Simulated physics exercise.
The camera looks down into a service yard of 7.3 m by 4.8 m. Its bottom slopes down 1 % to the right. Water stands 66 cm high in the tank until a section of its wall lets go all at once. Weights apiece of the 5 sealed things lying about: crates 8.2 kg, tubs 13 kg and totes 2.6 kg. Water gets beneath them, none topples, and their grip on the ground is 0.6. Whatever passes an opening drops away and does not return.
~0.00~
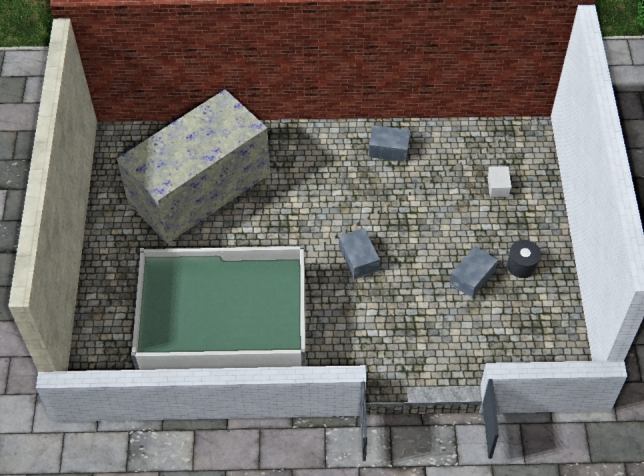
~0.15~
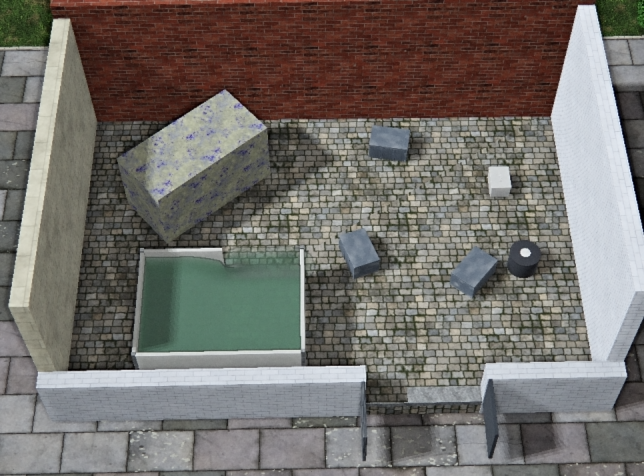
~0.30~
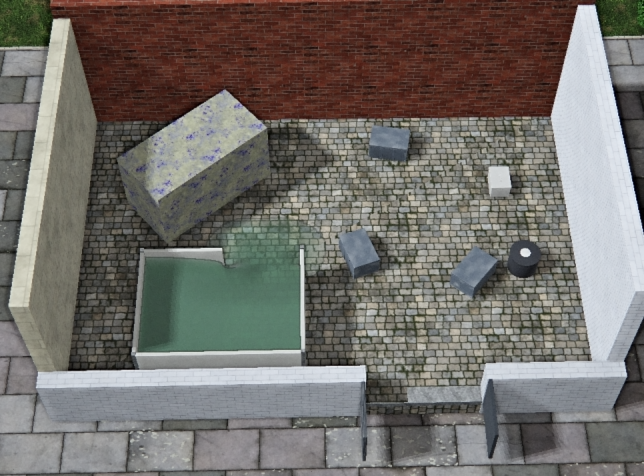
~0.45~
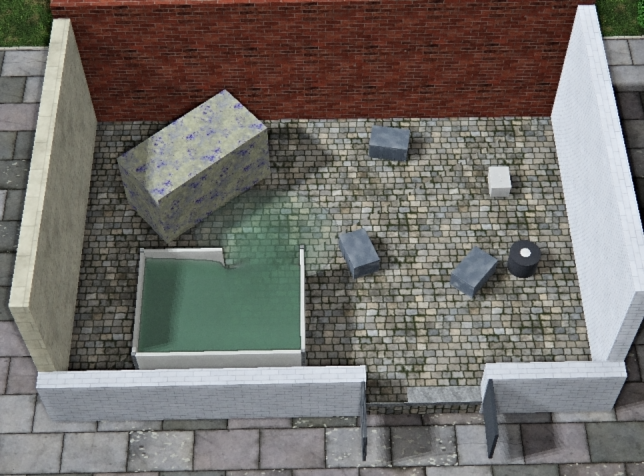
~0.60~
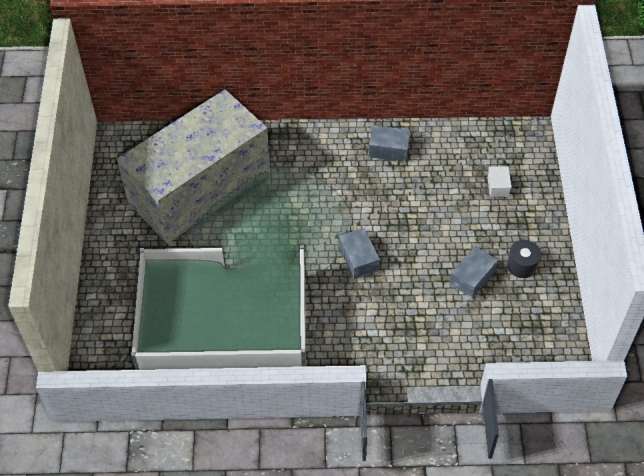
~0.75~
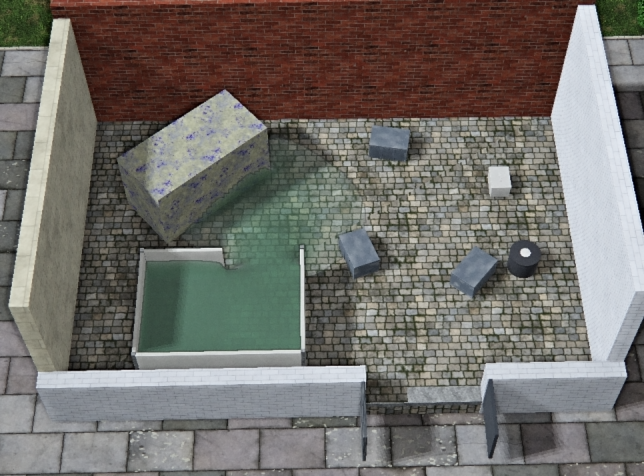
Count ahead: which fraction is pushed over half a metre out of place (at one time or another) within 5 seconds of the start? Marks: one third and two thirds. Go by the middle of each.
That comes to one to two thirds.
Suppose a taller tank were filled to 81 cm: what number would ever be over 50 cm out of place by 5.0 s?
In that case 4 of them.
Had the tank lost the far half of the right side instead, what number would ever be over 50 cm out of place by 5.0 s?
Then 4.
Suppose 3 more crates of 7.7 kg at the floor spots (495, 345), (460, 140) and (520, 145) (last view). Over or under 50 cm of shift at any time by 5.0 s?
In turn: Under, more, more.
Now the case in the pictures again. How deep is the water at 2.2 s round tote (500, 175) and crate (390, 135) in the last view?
About 1 and 12 cm.
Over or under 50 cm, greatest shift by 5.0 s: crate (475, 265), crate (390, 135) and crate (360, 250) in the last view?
In that order: Under, over, short of it.
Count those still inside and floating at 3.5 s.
At that moment 2.
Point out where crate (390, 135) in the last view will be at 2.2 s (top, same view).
Around (474, 120).
After 1.1 s 0 of 5 are over 50 cm from their spots; 0 afloat.
After 2.2 s 1 of 5 are over 50 cm from their spots; 1 afloat.
After 3.5 s 2 of 5 are over 50 cm from their spots; 2 afloat.
After 5.0 s 3 of 5 are over 50 cm from their spots, and 3 have been at some point; 2 afloat.
